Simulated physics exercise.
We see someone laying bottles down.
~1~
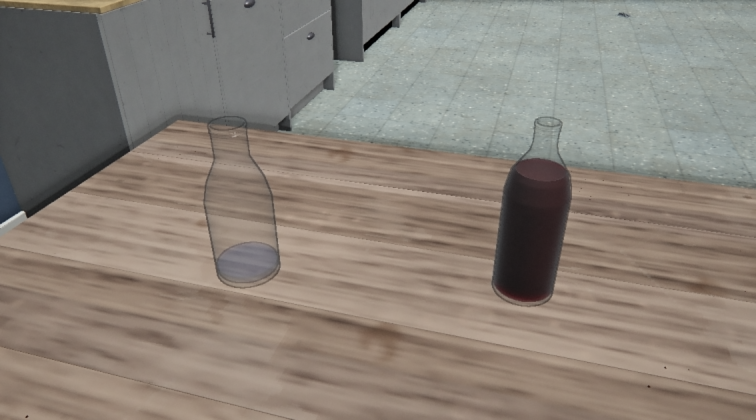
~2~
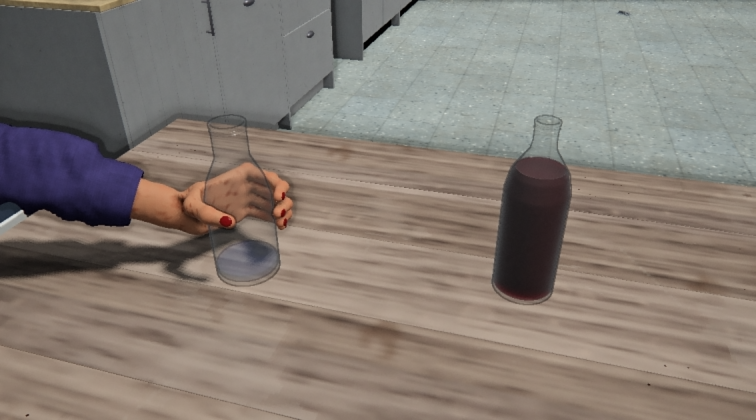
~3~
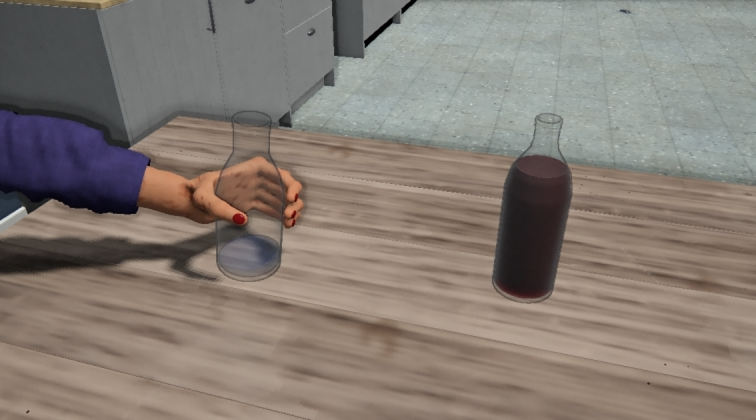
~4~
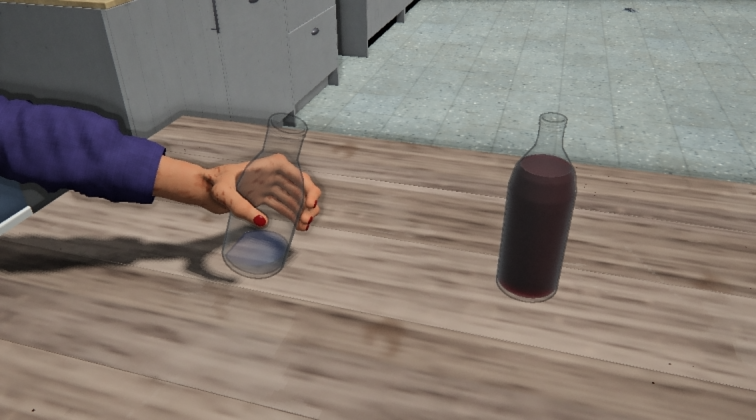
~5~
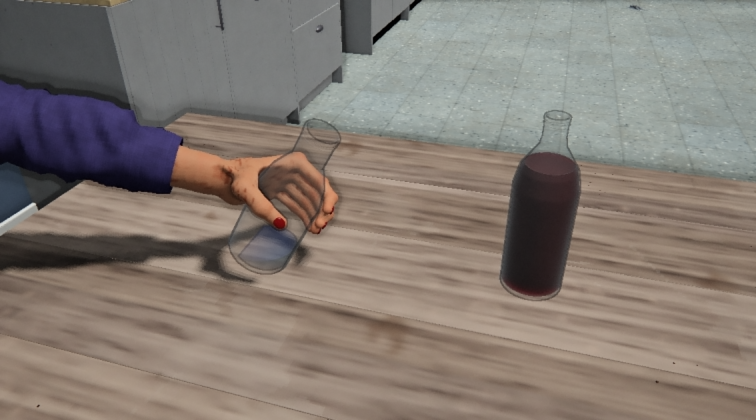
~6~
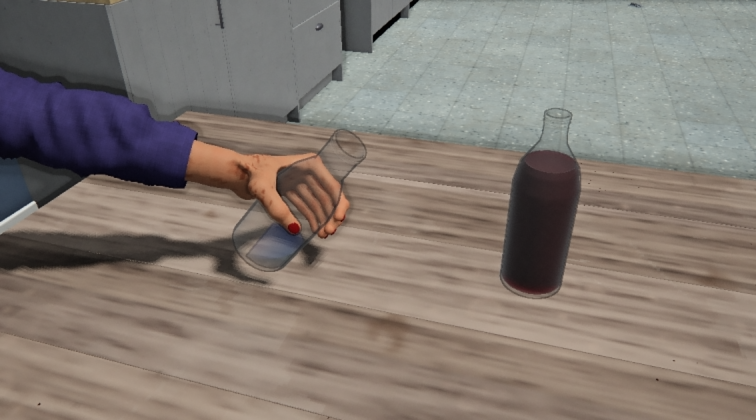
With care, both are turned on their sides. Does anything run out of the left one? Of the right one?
Left: It stays dry. Right: It runs out.
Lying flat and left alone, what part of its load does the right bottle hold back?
Close to 35 %.
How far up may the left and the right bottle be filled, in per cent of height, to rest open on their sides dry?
About 16 and 24 per cent.
Next, the left bottle is nearly down; left bottle, dry at the neck.
After that, the left bottle lies flat; left bottle, dry at the neck.
Finally, both lie flat; left bottle, dry at the neck; right bottle, some has come out.
